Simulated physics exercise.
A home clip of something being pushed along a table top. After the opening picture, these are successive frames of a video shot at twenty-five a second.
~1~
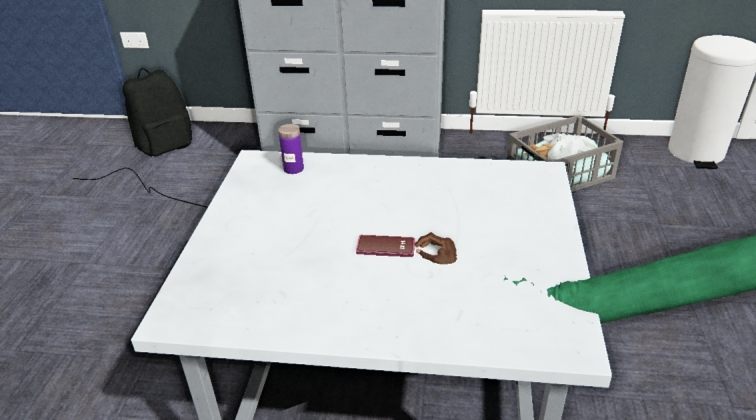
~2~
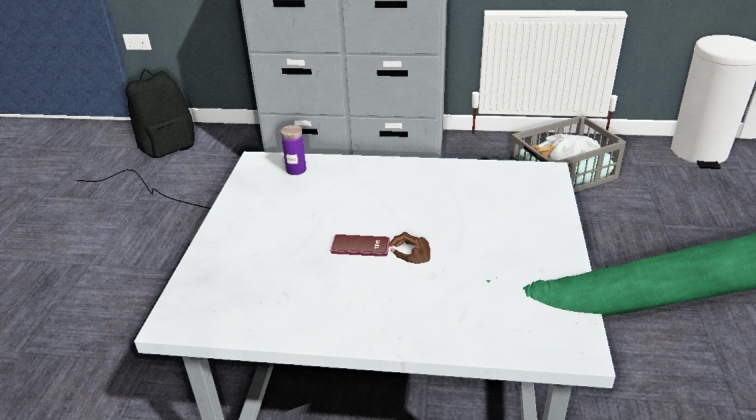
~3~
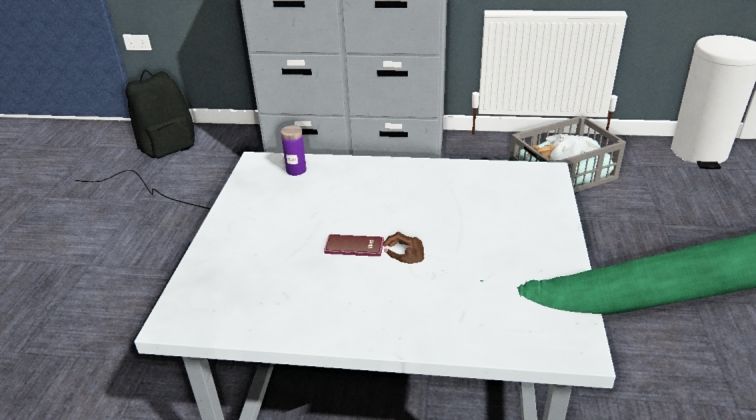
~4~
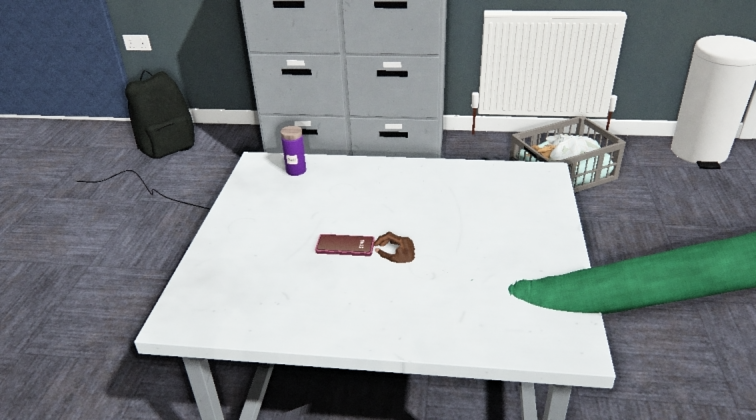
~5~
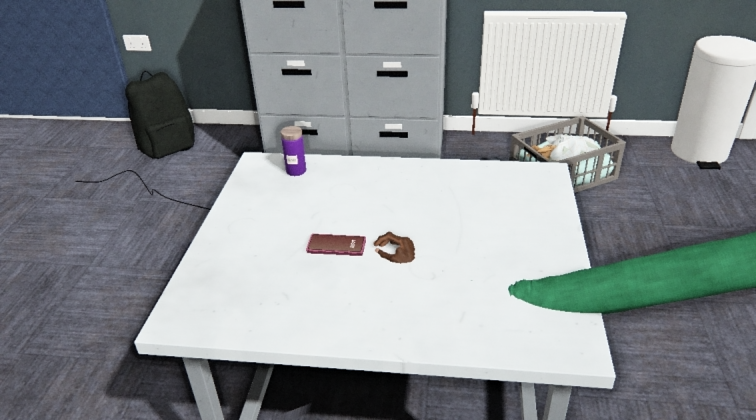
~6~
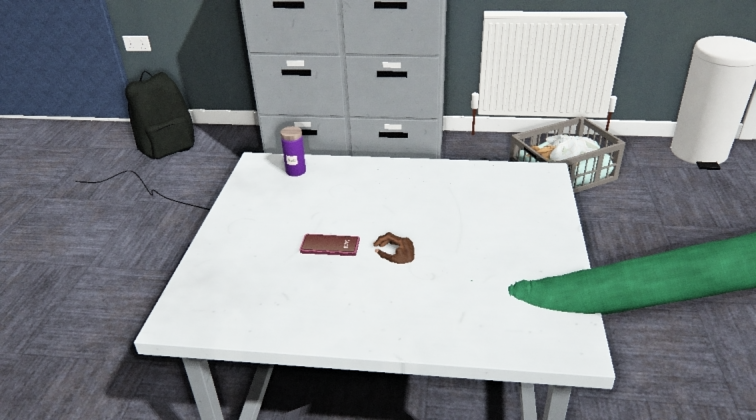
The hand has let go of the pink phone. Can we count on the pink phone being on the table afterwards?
The pink phone is still on the table.
Then, 0.10 s later than the last frame, pink phone moved a little near (325, 245).
Then, 0.50 s later than the last frame, pink phone resting near (325, 245).
When it is over, moved from the start, pink phone. End places, in pixels of the last picture, pink phone near (325, 244).
